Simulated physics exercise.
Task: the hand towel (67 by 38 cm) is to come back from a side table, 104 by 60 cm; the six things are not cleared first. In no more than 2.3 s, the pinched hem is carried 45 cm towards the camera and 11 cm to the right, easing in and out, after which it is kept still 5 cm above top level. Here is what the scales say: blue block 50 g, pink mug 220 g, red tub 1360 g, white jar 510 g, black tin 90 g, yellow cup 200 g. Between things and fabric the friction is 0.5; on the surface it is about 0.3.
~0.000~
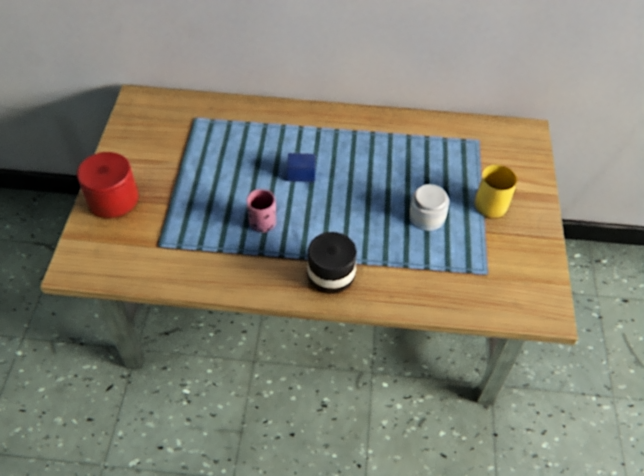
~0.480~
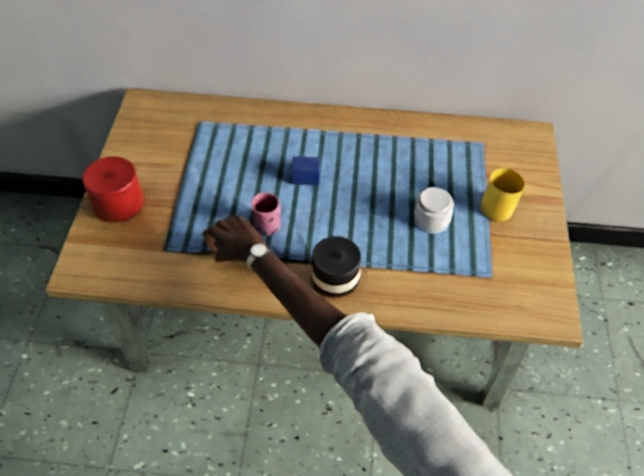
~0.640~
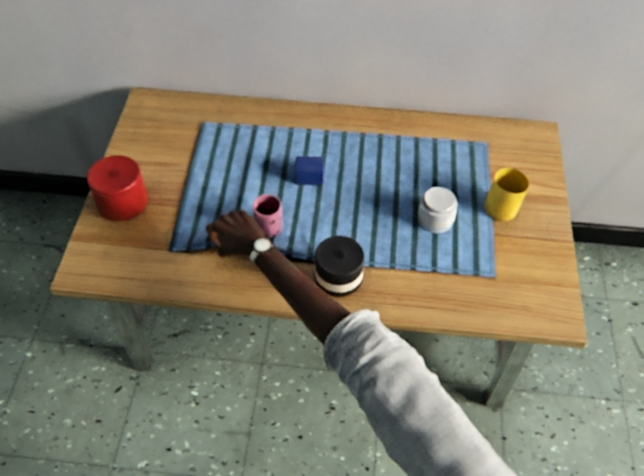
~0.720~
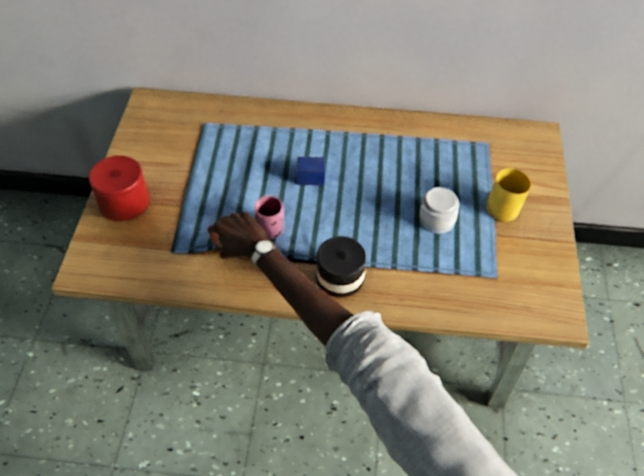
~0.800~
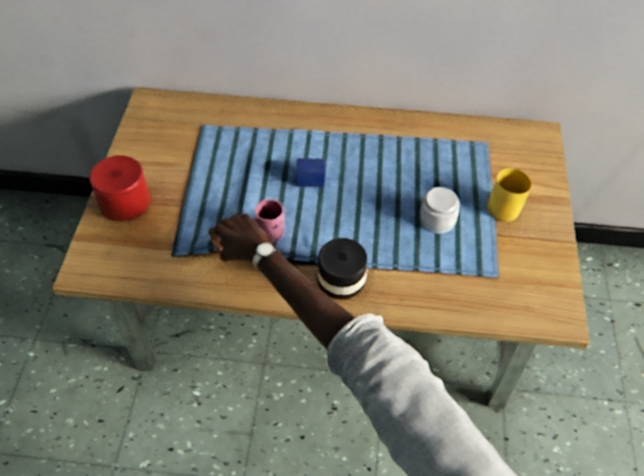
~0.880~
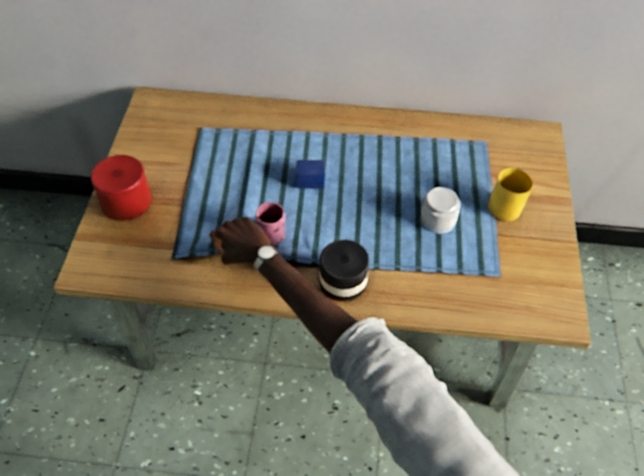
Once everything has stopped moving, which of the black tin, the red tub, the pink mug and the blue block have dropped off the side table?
The black tin is off; the red tub is on; the pink mug is off; the blue block is off.
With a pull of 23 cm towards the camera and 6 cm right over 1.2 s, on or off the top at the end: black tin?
In that case the black tin is lost over the edge.
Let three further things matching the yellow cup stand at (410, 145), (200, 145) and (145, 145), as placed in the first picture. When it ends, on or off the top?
First keeps its place, second leaves the top, third keeps its place.
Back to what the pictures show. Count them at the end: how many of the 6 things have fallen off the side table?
3.
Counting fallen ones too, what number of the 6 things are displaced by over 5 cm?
Tally: 4.
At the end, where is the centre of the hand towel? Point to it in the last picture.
Close to (277, 362) in pixels.
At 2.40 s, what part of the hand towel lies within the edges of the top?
I'd say close to 35 per cent of it.
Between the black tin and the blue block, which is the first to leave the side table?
I'd pick the black one.
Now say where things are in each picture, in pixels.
Black tin (332, 250); red tub (104, 170); pink mug (261, 200); blue block (301, 160); hand towel corners (158, 247) (195, 118) (479, 140) (488, 275), in the first frame.
Yellow cup (507, 181); hand towel corners (199, 122) (483, 143); grip (216, 250), in the second frame.
Pink mug (267, 205); hand towel corners (203, 122) (487, 143); grip (219, 245), in the third frame.
Hand towel corners (204, 123) (489, 143); grip (221, 246), in the fourth frame.
Pink mug (269, 210); blue block (311, 165); hand towel corners (202, 126) (488, 143); grip (221, 249), in the fifth frame.
Black tin (345, 258); red tub (117, 173); pink mug (270, 213); blue block (311, 167); hand towel corners (200, 128) (487, 142) (500, 277); grip (223, 252), in the sixth frame.
At 1.4 s, 100 % of the hand towel is still over the top; pink mug 13 cm off its start, blue block 11 cm off its start, black tin 5 cm off its start.
At 1.9 s, 75 % of the hand towel is still over the top; blue block 27 cm off its start, pink mug 27 cm off its start, black tin over the edge.
At 2.4 s, 35 % of the hand towel is still over the top; blue block over the edge, pink mug over the edge, black tin over the edge.
At 2.9 s, 35 % of the hand towel is still over the top; blue block over the edge, pink mug over the edge, black tin over the edge.
At 4.5 s, 35 % of the hand towel is still over the top; blue block over the edge, pink mug over the edge, black tin over the edge, red tub 0 cm off its start at (118, 173).
